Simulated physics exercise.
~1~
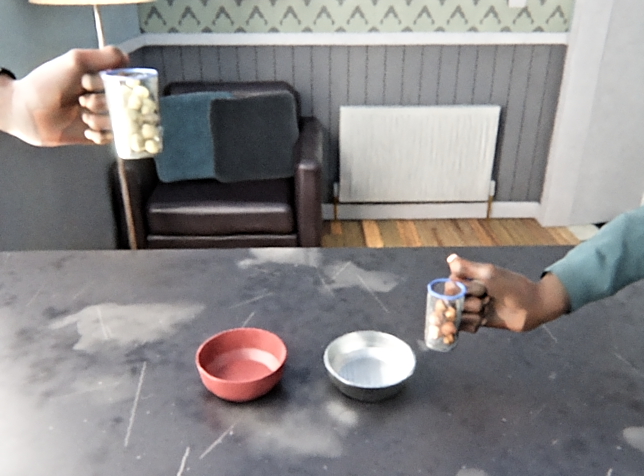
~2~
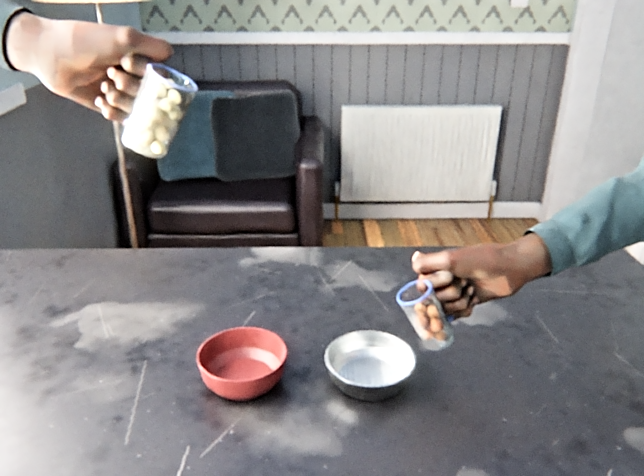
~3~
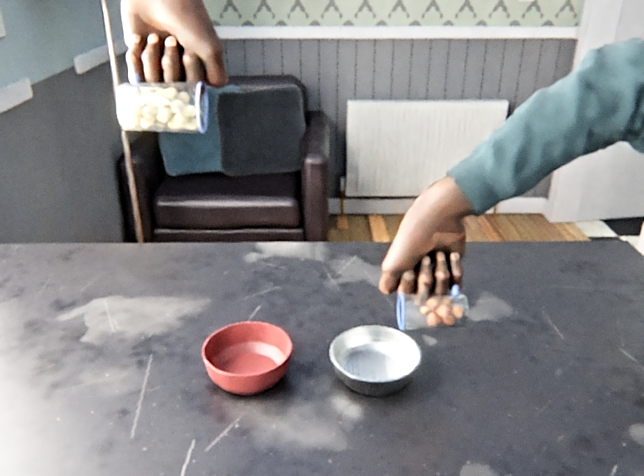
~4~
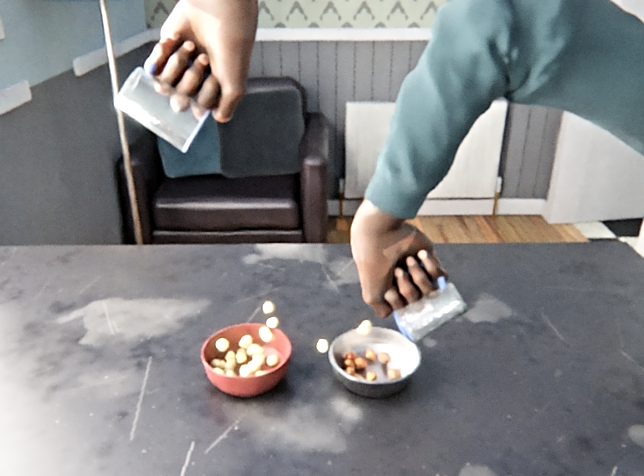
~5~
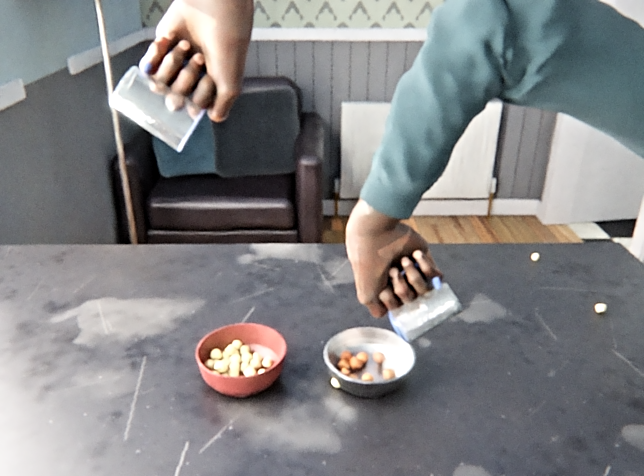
Two hands tipping cups of small round pieces over red and silver dishes, most landing inside while a few scatter across the table.
